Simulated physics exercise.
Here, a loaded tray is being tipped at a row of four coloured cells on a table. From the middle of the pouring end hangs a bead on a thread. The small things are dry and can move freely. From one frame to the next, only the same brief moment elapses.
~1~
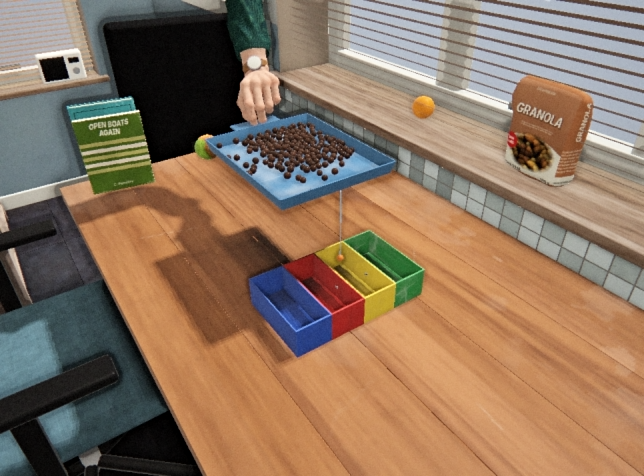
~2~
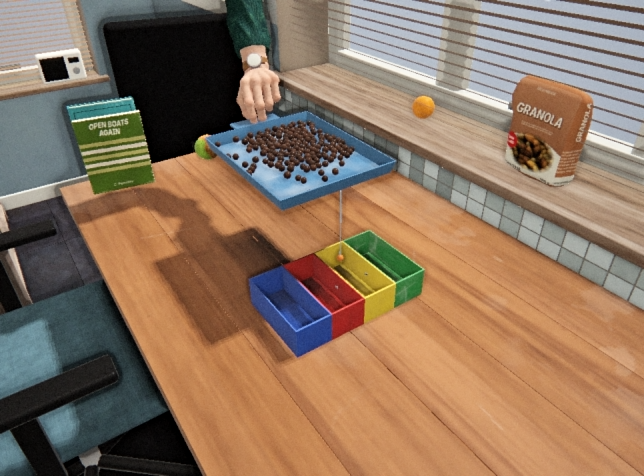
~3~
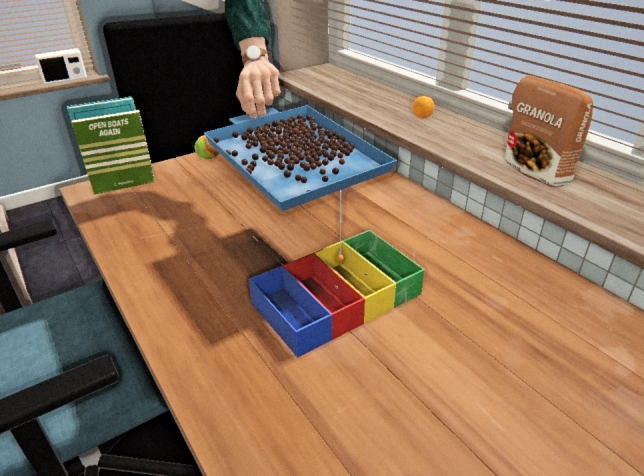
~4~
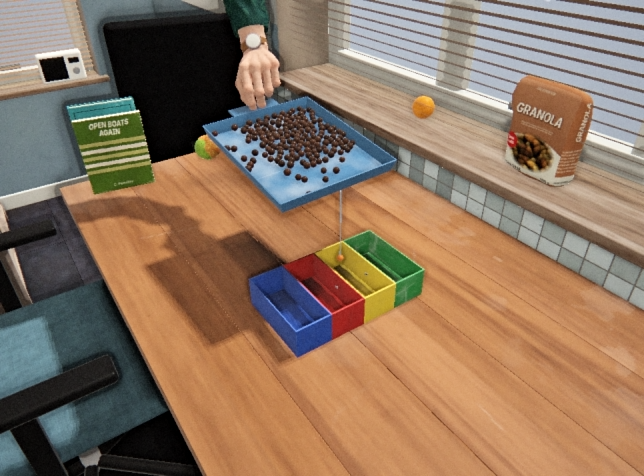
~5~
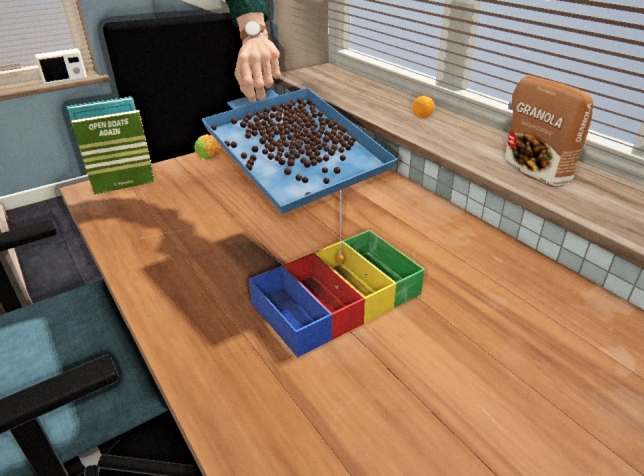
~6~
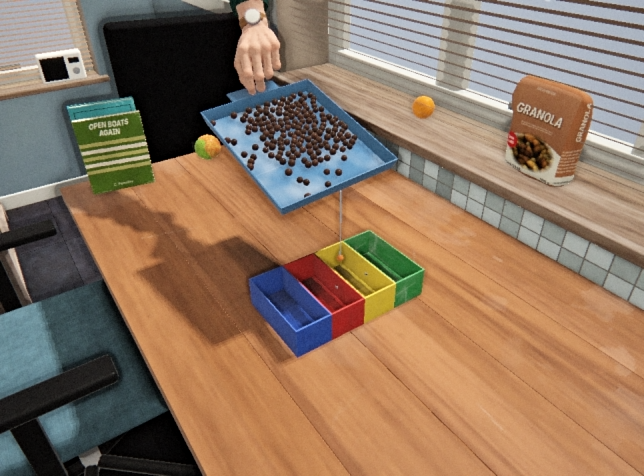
At a wooden table by a window, a hand gradually tilting a blue tray of chocolate balls above four coloured cells.
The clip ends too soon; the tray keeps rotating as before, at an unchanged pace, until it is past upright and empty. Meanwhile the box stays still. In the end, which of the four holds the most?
The blue cell holds the most.
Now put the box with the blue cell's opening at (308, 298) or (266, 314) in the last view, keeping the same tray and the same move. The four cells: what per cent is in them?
Roughly 80 per cent, then roughly 100 per cent.
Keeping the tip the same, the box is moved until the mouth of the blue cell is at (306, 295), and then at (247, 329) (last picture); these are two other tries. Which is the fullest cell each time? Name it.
The cell in blue first, the yellow one second.
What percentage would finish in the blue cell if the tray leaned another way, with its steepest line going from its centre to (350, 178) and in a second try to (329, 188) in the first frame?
Case one near 0 %; case two near 20 %.
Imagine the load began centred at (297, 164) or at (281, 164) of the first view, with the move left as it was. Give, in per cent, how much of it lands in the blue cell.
First case around 60 %, second case around 50 %.
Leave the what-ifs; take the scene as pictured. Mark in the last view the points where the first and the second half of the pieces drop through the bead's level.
Close to (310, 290), then close to (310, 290).
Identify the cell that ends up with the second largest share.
The red cell.
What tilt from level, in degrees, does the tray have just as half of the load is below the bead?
85° or so.
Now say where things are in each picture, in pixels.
In the first frame, corners of the pouring end at (282, 197) and (391, 161), level; middle of the load at (297, 147), chocolate balls; bead on its thread at (340, 258); blue cell at (314, 333); red cell at (348, 316); yellow cell at (380, 301); green cell at (409, 286).
In the second frame, corners of the pouring end at (282, 198) and (391, 160), level; middle of the load at (297, 146).
In the third frame, corners of the pouring end at (282, 199) and (391, 160), tipped barely, lowest at the left corner; middle of the load at (297, 142).
In the fourth frame, corners of the pouring end at (282, 201) and (392, 159), tipped a little, lowest at the left corner; middle of the load at (297, 137), a stray few on the move.
In the fifth frame, corners of the pouring end at (282, 203) and (392, 158), tipped a little, lowest at the left corner; middle of the load at (298, 132), a small part on the move.
In the sixth frame, corners of the pouring end at (283, 204) and (393, 158), tipped clearly, lowest at the left corner; middle of the load at (298, 129), nearly all on the move; blue cell at (314, 333); red cell at (348, 316); yellow cell at (380, 301); green cell at (409, 286).
Soon, tray tipped steeply; most on the tray; a small part in the blue cell; a small part in the red cell; a stray few in the yellow cell; a small part falling or outside the box.
A while on, tray tipped past a quarter turn; a stray few on the tray; about half in the blue cell; about a third in the red cell; a stray few in the yellow cell; a stray few in the green cell; a small part falling or outside the box.
Towards the end, tray tipped past a quarter turn; about half in the blue cell; about a third in the red cell; a stray few in the yellow cell; a stray few in the green cell; a small part falling or outside the box.
Finally, tray tipped past a quarter turn; about half in the blue cell; about a third in the red cell; a stray few in the yellow cell; a stray few in the green cell; a small part outside the box.
